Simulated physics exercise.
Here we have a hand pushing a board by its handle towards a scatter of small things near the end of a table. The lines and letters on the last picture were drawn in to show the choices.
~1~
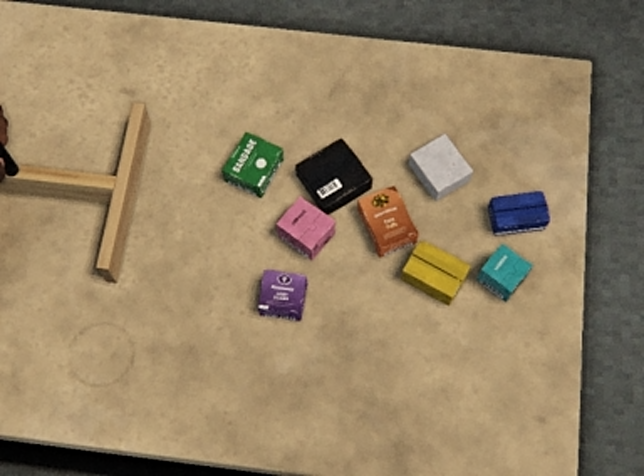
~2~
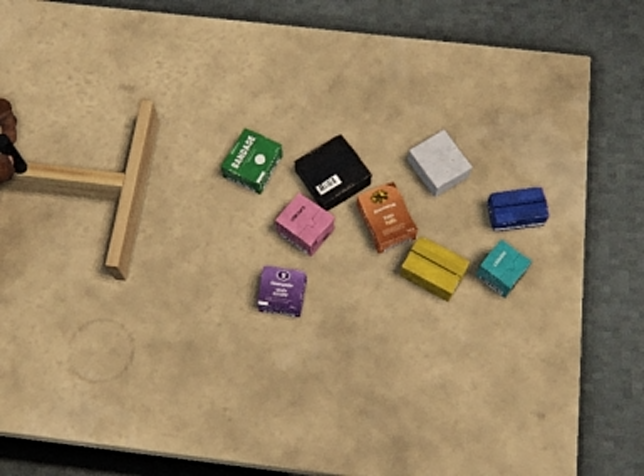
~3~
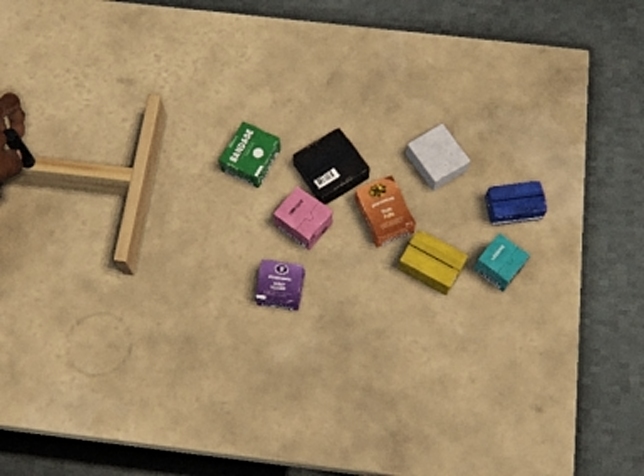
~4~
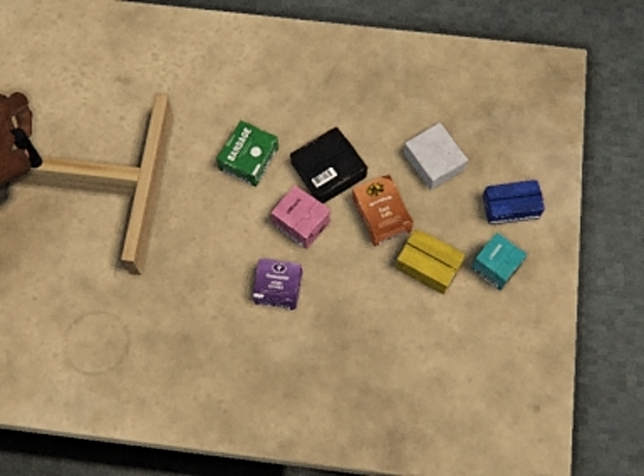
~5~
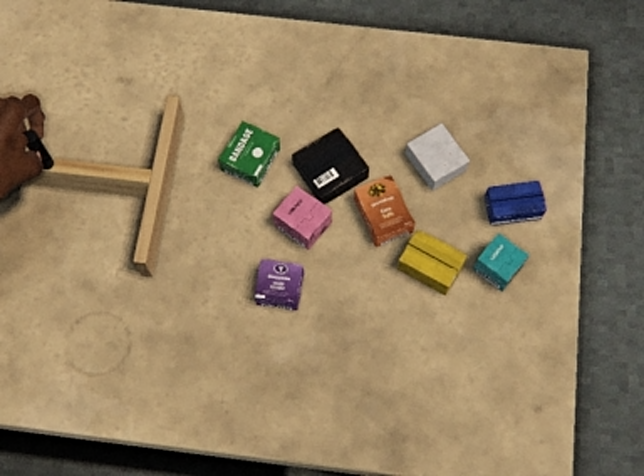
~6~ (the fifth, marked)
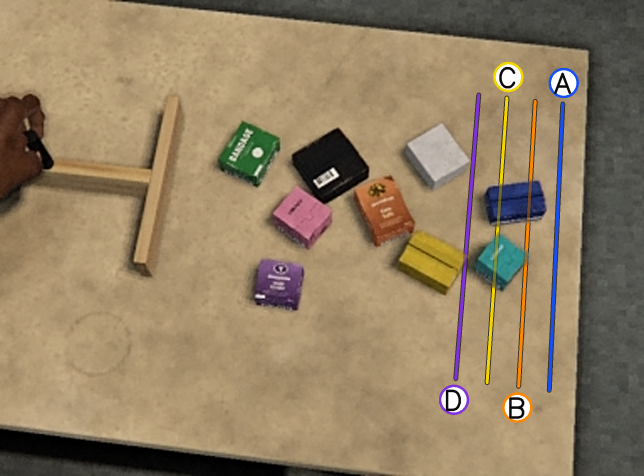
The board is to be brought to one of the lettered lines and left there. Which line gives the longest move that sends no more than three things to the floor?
No fourth one falls up to C.
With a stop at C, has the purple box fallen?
No.
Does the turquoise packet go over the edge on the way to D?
No.
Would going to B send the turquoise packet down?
Yes.
On the copy, A at (556, 239); B at (527, 236); C at (498, 233); D at (468, 229).
On C. First, board (278, 190); yellow box (437, 270); purple box (295, 286).
Then, board (401, 204); blue box (537, 209); white block (528, 159).
Finally, board (499, 215); turquoise packet over the edge; blue box over the edge; two fallen.
By contrast, A drops six; B drops six; D is within the limit but short.
